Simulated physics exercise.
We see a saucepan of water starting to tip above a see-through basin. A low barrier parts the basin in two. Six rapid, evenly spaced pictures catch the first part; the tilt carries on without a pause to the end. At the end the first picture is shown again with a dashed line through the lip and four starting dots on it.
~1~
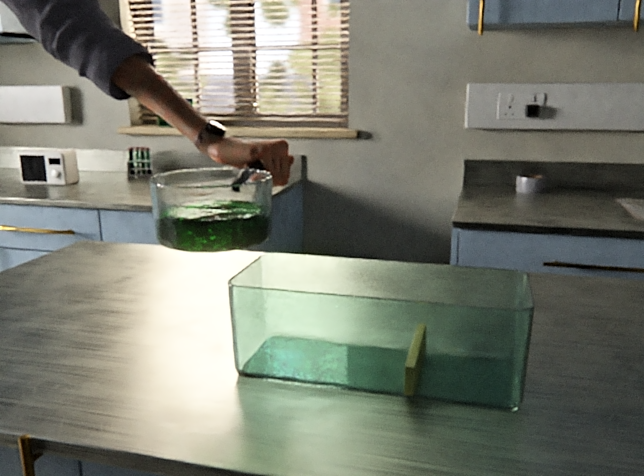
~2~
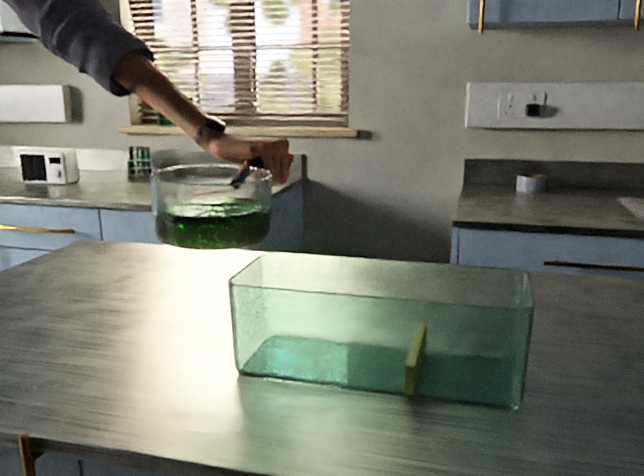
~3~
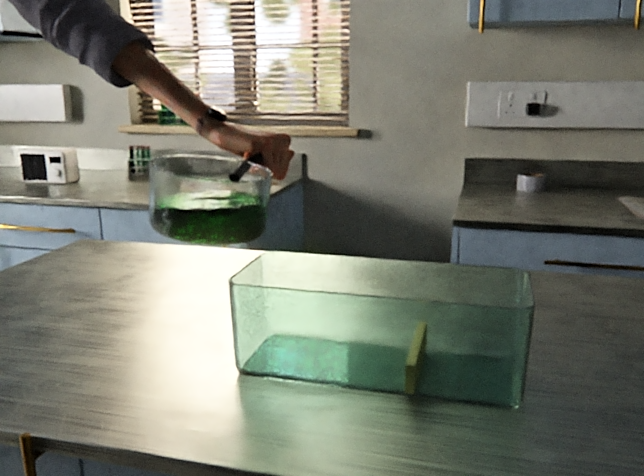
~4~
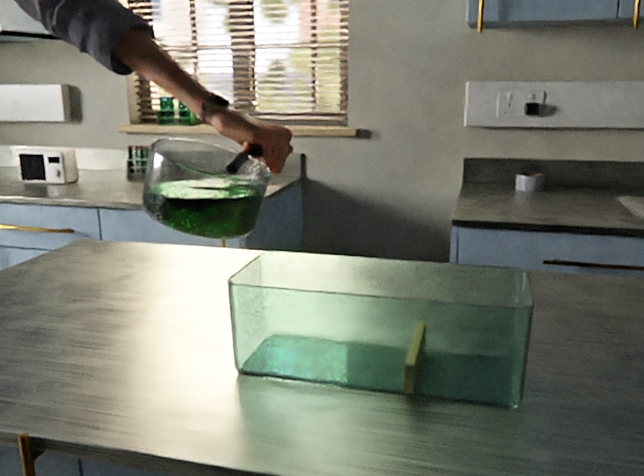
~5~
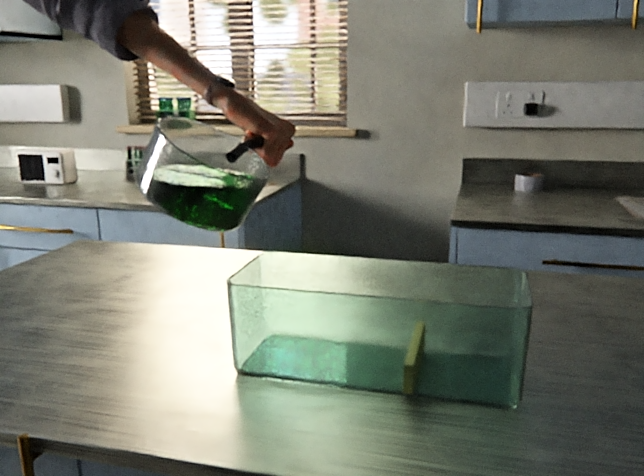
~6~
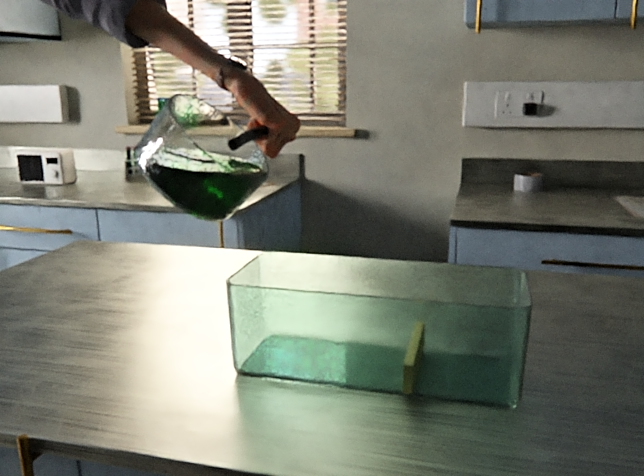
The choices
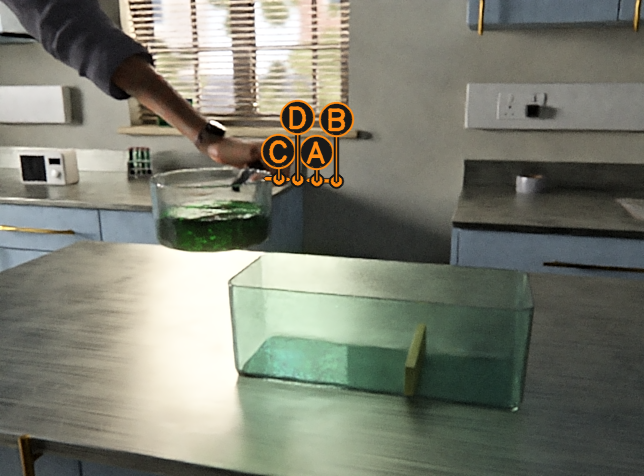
The clip shows a hand holding a clear saucepan of green liquid above and to the left of a see-through basin with a low yellowish barrier, first keeping it nearly level, then tilting it steadily further over.
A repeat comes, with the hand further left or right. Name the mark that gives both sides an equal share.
Place B does it best.
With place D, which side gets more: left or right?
The left one.
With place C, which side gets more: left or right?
The left one.
On the marked copy, A at (316, 180); B at (336, 181); C at (278, 179); D at (297, 179).
With A, about 85 % ends left of the wall and 14 % right of it.
With B, about 44 % ends left of the wall and 55 % right of it.
With C, about 88 % ends left of the wall and 10 % right of it.
With D, about 91 % ends left of the wall and 7 % right of it.
